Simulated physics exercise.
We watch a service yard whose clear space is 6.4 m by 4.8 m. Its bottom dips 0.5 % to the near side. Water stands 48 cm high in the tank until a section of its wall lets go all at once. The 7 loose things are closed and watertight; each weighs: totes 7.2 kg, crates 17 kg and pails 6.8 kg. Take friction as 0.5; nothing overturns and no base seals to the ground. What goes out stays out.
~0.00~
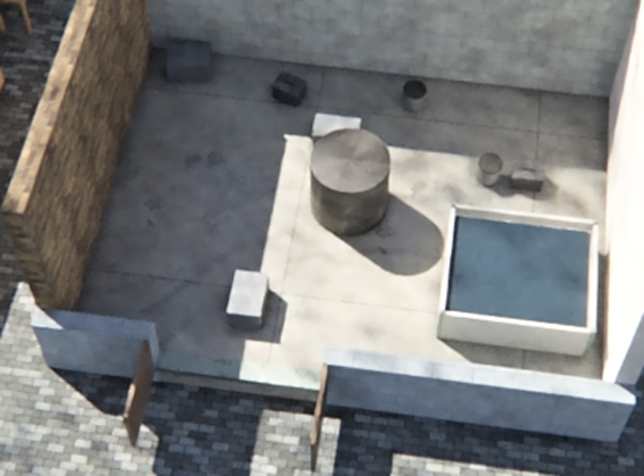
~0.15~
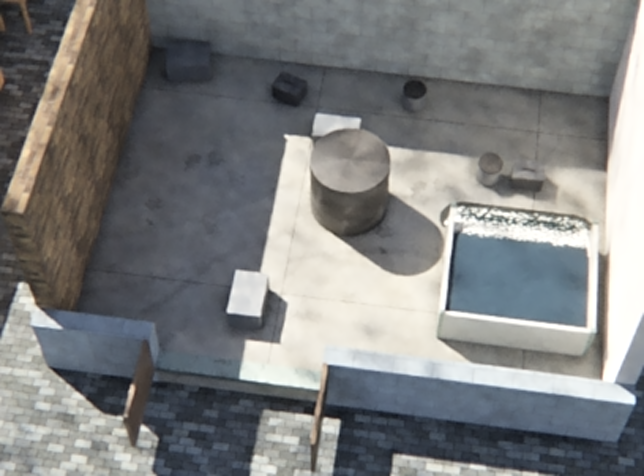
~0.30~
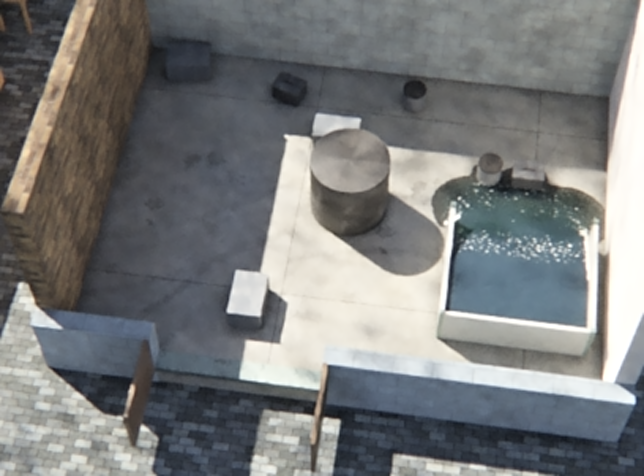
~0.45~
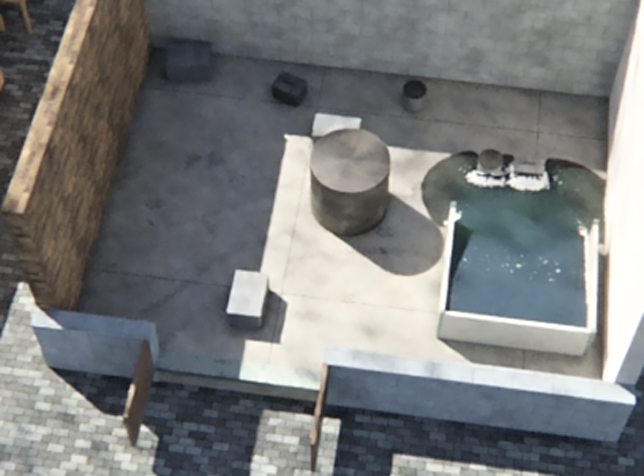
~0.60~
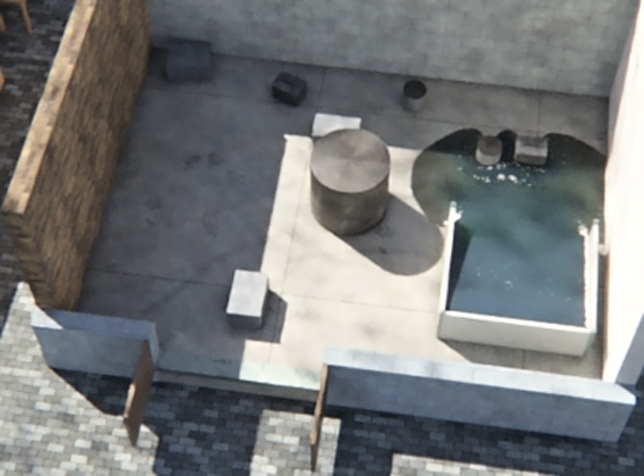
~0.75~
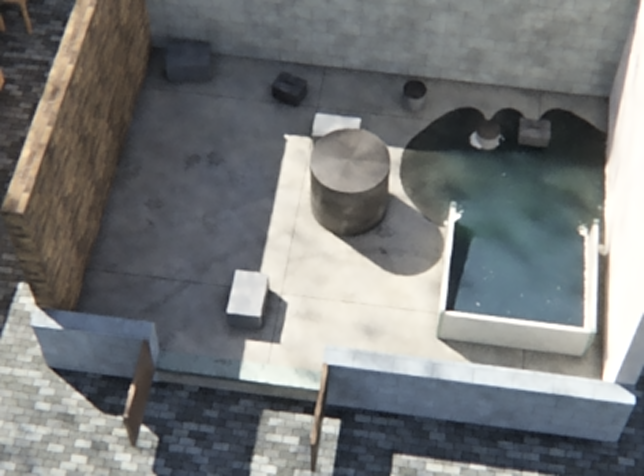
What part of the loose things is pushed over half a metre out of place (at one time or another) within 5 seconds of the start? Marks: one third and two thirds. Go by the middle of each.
Share: At least two thirds.
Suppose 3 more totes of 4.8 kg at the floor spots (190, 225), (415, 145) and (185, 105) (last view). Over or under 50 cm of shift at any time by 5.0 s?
In turn: Less, more, more.
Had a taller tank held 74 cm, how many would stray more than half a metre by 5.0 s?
In that case 6 of them.
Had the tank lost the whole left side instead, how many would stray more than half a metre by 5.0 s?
In that case 1 of them.
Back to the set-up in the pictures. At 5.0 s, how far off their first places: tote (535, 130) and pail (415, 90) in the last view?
In that order: 250 cm, 300 cm.
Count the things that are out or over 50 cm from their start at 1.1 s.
By then 2.
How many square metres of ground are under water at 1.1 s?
Roughly 9.5 m2.
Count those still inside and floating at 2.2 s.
At that moment 3.
After 1.1 s 2 of 7 are over 50 cm from their spots; 0 afloat.
After 2.2 s 3 of 7 are over 50 cm from their spots; 3 afloat.
After 3.5 s 4 of 7 are over 50 cm from their spots; 1 afloat.
After 5.0 s 6 of 7 are over 50 cm from their spots, and 6 have been at some point; 3 afloat.
